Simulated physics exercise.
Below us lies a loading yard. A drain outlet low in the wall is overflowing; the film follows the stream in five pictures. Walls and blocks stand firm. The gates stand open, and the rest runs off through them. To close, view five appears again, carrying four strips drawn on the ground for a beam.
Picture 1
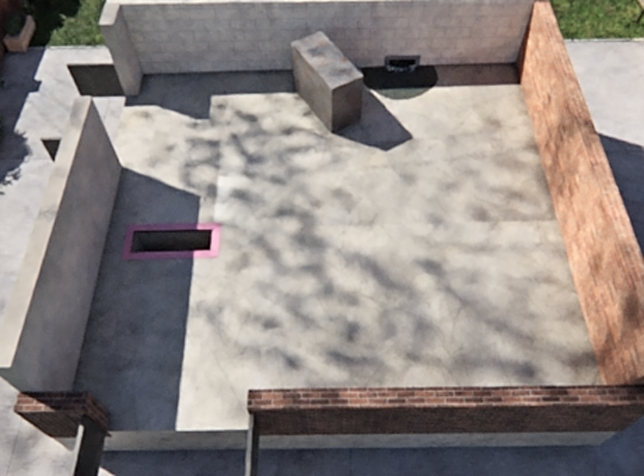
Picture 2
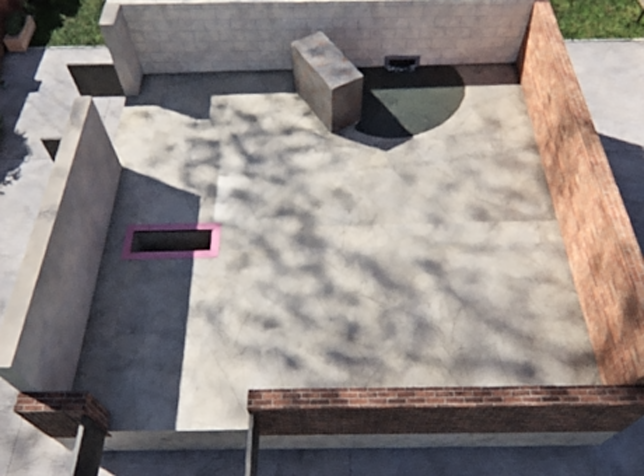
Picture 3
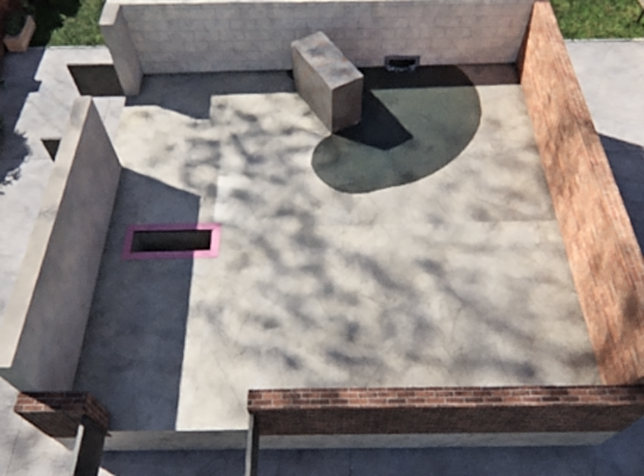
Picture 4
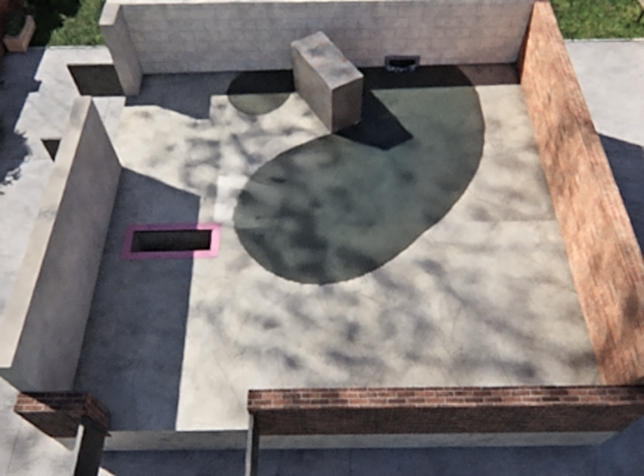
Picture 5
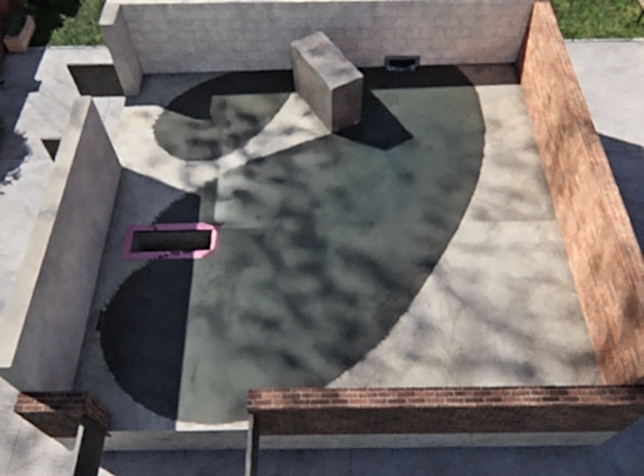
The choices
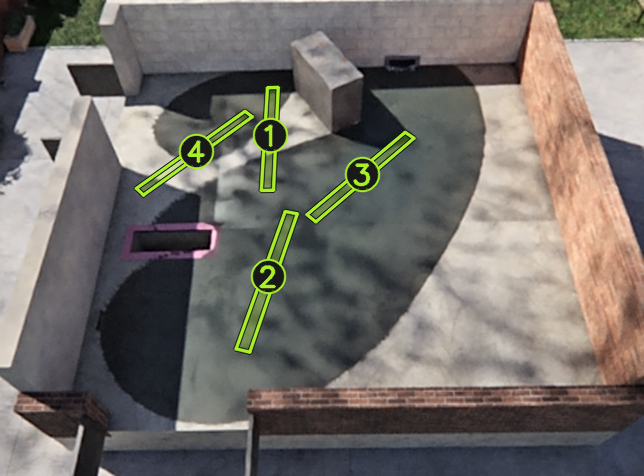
At first, a walled concrete yard is almost dry, with a small dark patch of water by the outfall in the back wall. The water spreads past a concrete block and curves toward the lower left, while another lobe appears behind the block, then it widens to the front and reaches the pink-edged drain.
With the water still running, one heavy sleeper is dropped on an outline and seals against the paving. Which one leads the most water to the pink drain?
Go for 3.
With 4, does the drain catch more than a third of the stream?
No.
In lime, 1 from (267, 190) to (272, 87); 2 from (242, 350) to (291, 212); 3 from (311, 218) to (409, 135); 4 from (139, 191) to (248, 114).
For position 1, about 16 % of the stream goes into the pink drain, about 84 % out by the gates.
For position 2, about 16 % of the stream goes into the pink drain, about 83 % out by the gates.
For position 3, about 31 % of the stream goes into the pink drain, about 69 % out by the gates.
For position 4, about 18 % of the stream goes into the pink drain, about 82 % out by the gates.
